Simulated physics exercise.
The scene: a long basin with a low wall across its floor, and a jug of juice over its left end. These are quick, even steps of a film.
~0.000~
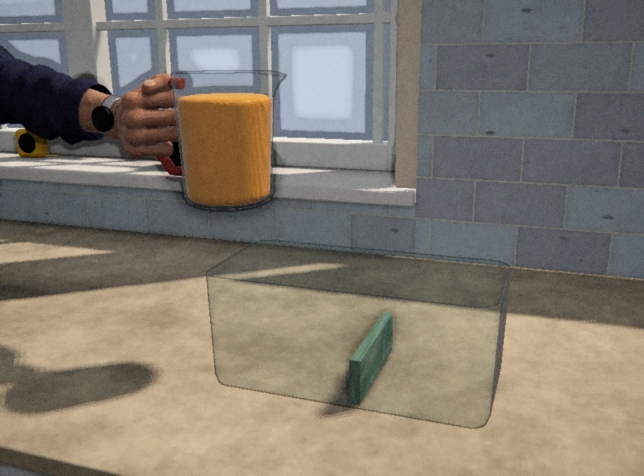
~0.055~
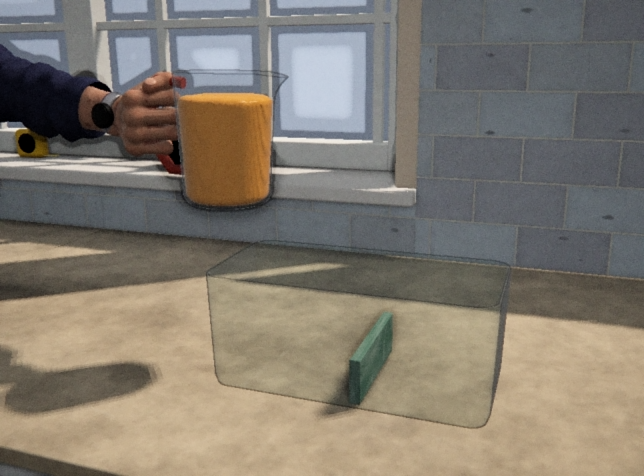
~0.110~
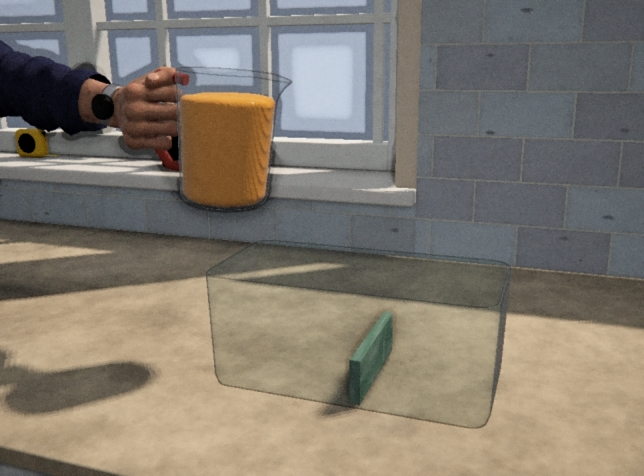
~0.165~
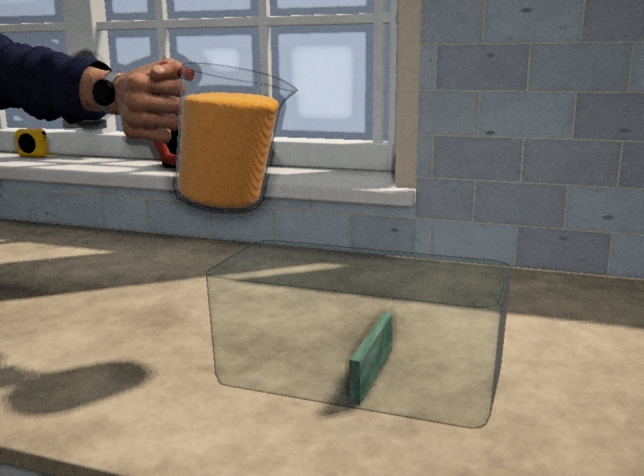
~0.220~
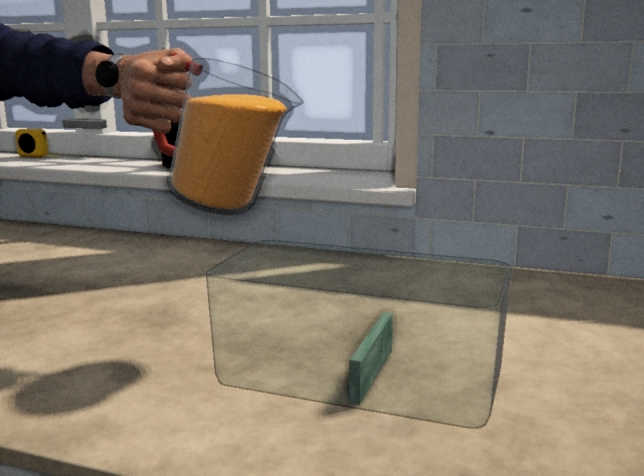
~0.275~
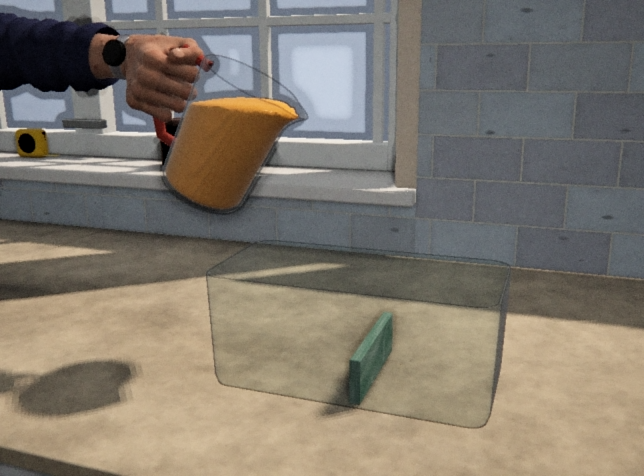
A hand in a dark sleeve with a black watch holds a clear jug of orange juice at the upper left, before a white-framed window and a grey-blue brick wall, seen from the front by a still camera. Below sits a clear, empty basin with a low green wall across its floor, on a sunlit beige counter. The hand rises slightly and tilts the jug rightward, slowly then faster, the juice shifting toward its lip.
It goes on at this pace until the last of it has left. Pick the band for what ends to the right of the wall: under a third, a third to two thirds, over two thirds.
The share right of the wall is under a third.
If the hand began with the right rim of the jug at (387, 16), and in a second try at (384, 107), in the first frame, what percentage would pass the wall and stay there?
In turn 55 and 85 in a hundred.
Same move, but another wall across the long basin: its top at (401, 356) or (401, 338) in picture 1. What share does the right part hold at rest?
First some 10, then 5 per cent.
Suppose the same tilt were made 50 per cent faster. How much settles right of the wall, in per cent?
About 15 per cent.
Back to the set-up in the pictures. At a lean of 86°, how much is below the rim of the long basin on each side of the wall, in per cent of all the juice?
Left about 10, right about 0.
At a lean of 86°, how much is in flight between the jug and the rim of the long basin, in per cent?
Some 20 per cent.
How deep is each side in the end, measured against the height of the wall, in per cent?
Left about 60, right about 10.
After 0.57 s the tilt is 86° and 71 per cent is still to pour, 8 is left of the wall and 2 right of it.
After 0.78 s the tilt is 100° and 26 per cent is still to pour, 49 is left of the wall and 8 right of it.
After 1.01 s the tilt is 100° and 6 per cent is still to pour, 74 is left of the wall and 11 right of it.
After 1.25 s the tilt is 100° and 1 per cent is still to pour, 82 is left of the wall and 13 right of it.
In the end 83 per cent lies left of the wall, 14 right of it and 3 outside.
